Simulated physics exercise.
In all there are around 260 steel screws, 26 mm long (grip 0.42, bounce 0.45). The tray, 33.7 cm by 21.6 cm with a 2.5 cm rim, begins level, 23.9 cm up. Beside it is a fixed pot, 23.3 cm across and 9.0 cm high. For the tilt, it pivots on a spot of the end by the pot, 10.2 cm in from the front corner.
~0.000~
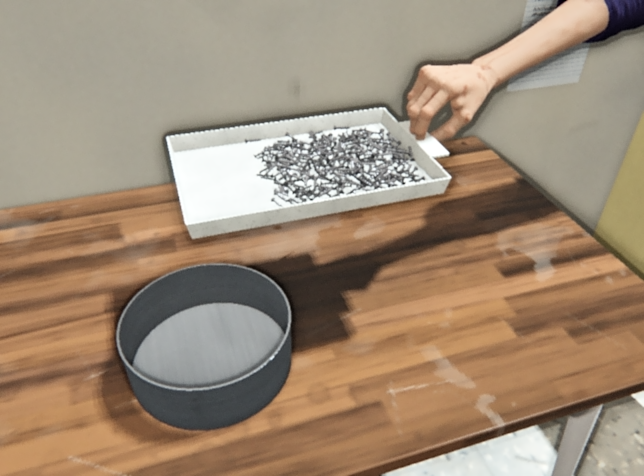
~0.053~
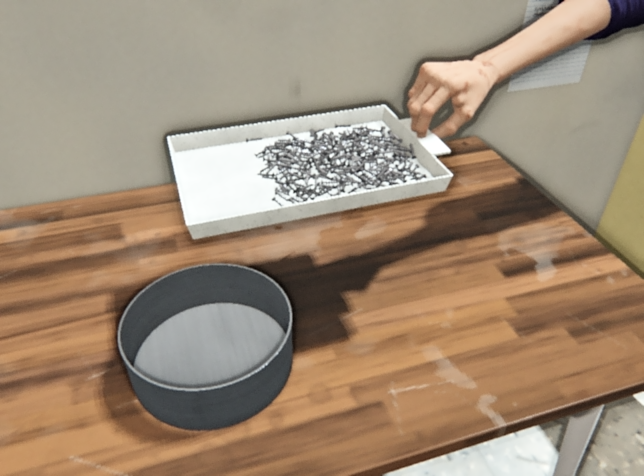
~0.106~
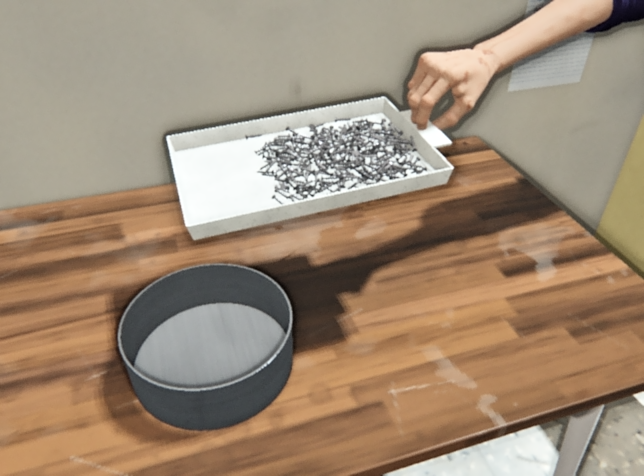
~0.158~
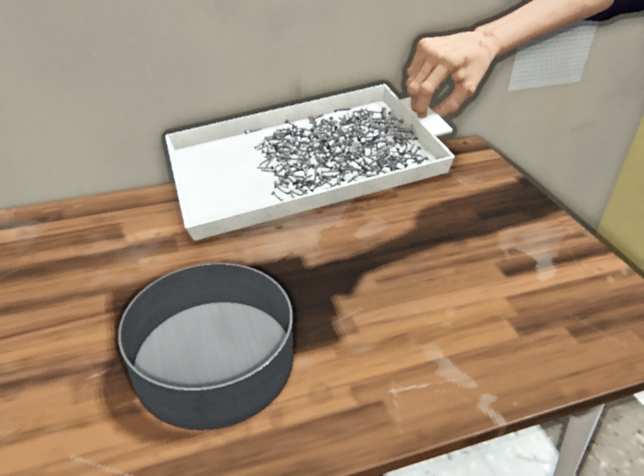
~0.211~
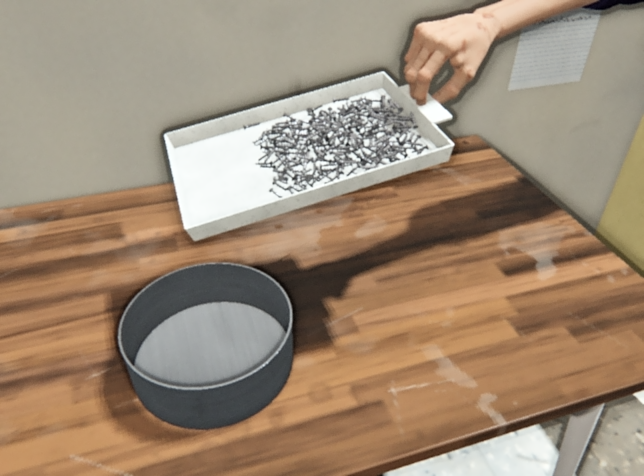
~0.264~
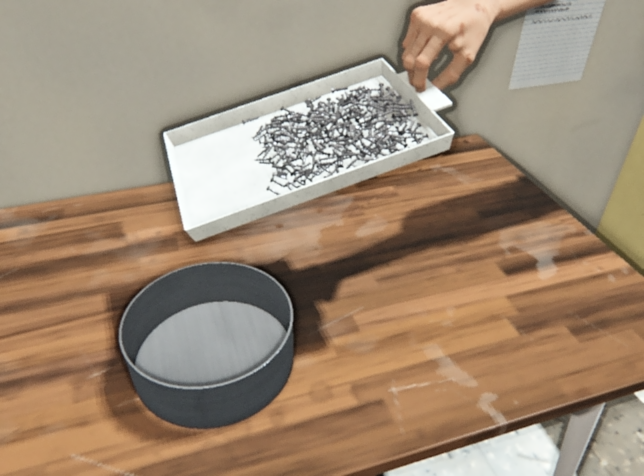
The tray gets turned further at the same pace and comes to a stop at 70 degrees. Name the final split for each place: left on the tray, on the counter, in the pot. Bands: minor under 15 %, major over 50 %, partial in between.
Tray: Middling; counter: Minor; pot: Major.
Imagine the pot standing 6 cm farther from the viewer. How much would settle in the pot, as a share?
It would be near 55 per cent.
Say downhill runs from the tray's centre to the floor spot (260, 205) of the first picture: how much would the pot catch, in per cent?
About 55 per cent.
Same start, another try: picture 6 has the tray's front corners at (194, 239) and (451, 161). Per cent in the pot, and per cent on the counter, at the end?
Split: Pot = 60, counter = 5.
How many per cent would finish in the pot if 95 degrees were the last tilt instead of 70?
90 %.
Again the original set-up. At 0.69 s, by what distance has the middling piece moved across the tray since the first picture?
It has moved some 8 cm from its start.
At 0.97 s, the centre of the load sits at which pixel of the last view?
Approximately (183, 204) in the last picture.
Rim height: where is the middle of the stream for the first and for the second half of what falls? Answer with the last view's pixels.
Early half: About (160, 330); late half: (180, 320).
After 0.69 s, tilt 40 degrees; the tray holds 100 %, the pot 0 %.
After 0.97 s, tilt 58 degrees; the tray holds 85 %, the pot 0 %.
After 1.36 s, tilt 70 degrees; the tray holds 45 %, the pot 40 %.
In the end, at 2.5 s, tray 35 %, counter 5 %, pot 55 %.
